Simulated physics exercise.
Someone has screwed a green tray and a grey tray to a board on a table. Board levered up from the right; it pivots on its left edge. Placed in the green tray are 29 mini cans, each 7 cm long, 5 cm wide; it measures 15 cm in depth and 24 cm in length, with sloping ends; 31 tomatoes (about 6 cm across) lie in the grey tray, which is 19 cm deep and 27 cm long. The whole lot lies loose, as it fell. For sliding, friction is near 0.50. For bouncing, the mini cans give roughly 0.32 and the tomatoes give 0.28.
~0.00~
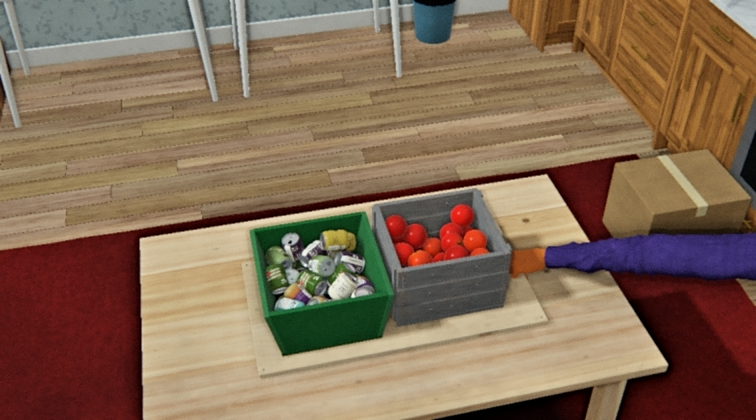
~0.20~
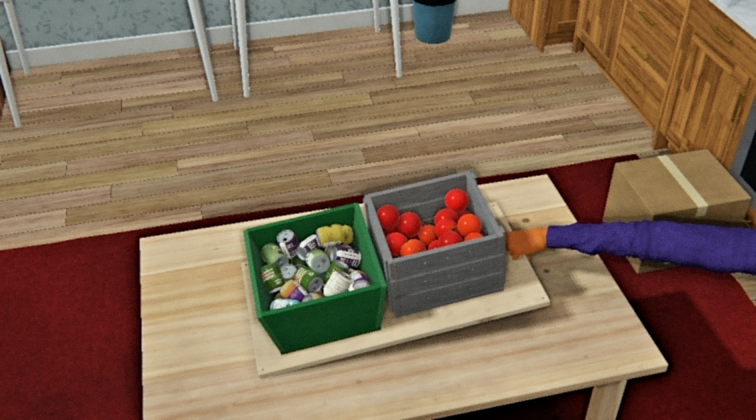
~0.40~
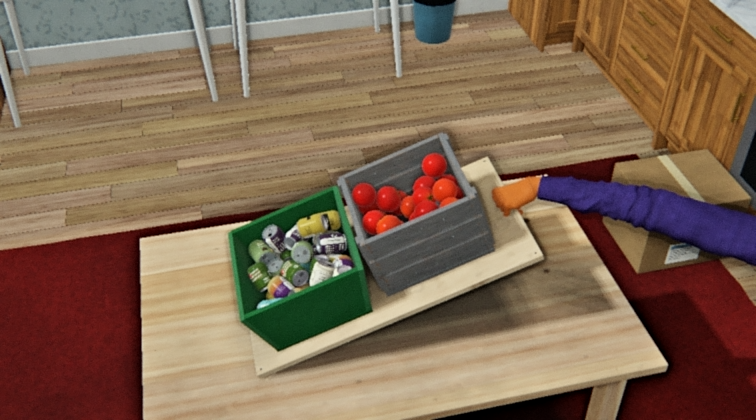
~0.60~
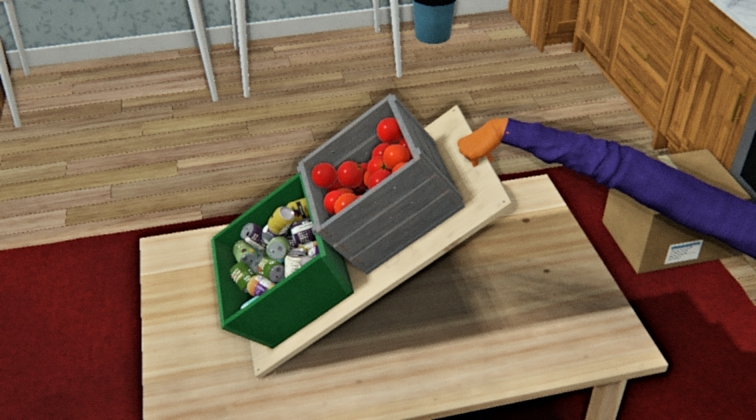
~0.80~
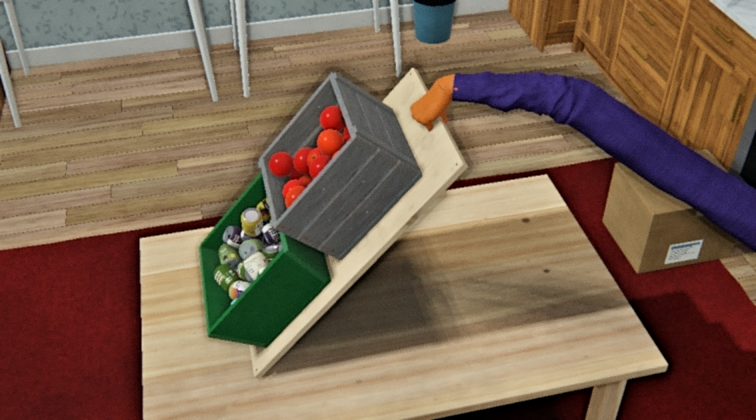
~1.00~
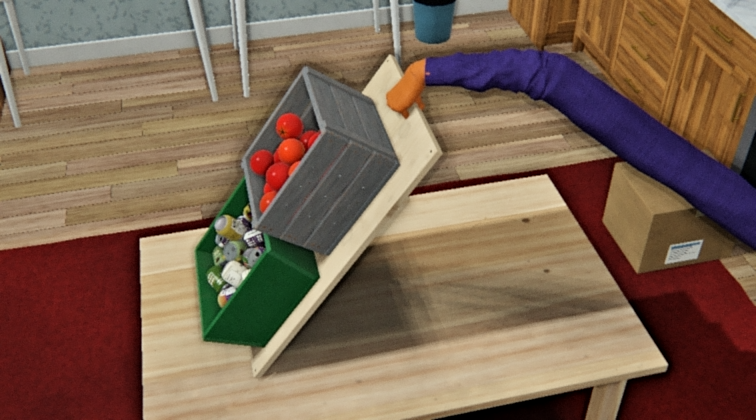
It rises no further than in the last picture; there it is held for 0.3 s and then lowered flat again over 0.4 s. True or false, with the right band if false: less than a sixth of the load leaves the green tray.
True.
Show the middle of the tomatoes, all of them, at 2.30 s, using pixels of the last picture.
In the last picture they centre on about (446, 262).
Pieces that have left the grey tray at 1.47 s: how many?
Count for the grey tray: Roughly 2.
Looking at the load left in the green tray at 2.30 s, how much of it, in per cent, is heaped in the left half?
Roughly 60 percent of the remaining load.
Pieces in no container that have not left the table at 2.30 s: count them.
I'd put it at close to 3.
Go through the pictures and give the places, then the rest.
In the first frame (we follow the rim corner now nearest the camera), green tray at (269, 314); grey tray at (403, 270); tilt 0°; nothing out yet.
In the second frame, green tray at (262, 314); grey tray at (393, 261); tilt 6°.
In the third frame, green tray at (244, 317); grey tray at (365, 242); tilt 19°.
In the fourth frame, green tray at (224, 324); grey tray at (321, 227); tilt 35°.
In the fifth frame, green tray at (209, 332); grey tray at (277, 223); tilt 48°.
In the sixth frame, green tray at (204, 336); grey tray at (257, 224); tilt 54°; nothing out yet.
After 1.21 s, tilt 54°; 0 of 29 out of the green tray and 0 of 31 out of the grey tray.
After 1.47 s, tilt 33°; 1 of 29 out of the green tray and 2 of 31 out of the grey tray.
After 1.83 s, tilt 0°; 2 of 29 out of the green tray and 5 of 31 out of the grey tray.
When it is over (at 2.30 s), 2 of 29 out of the green tray and 5 of 31 out of the grey tray. Asked share, 2 of 29, 7 per cent.
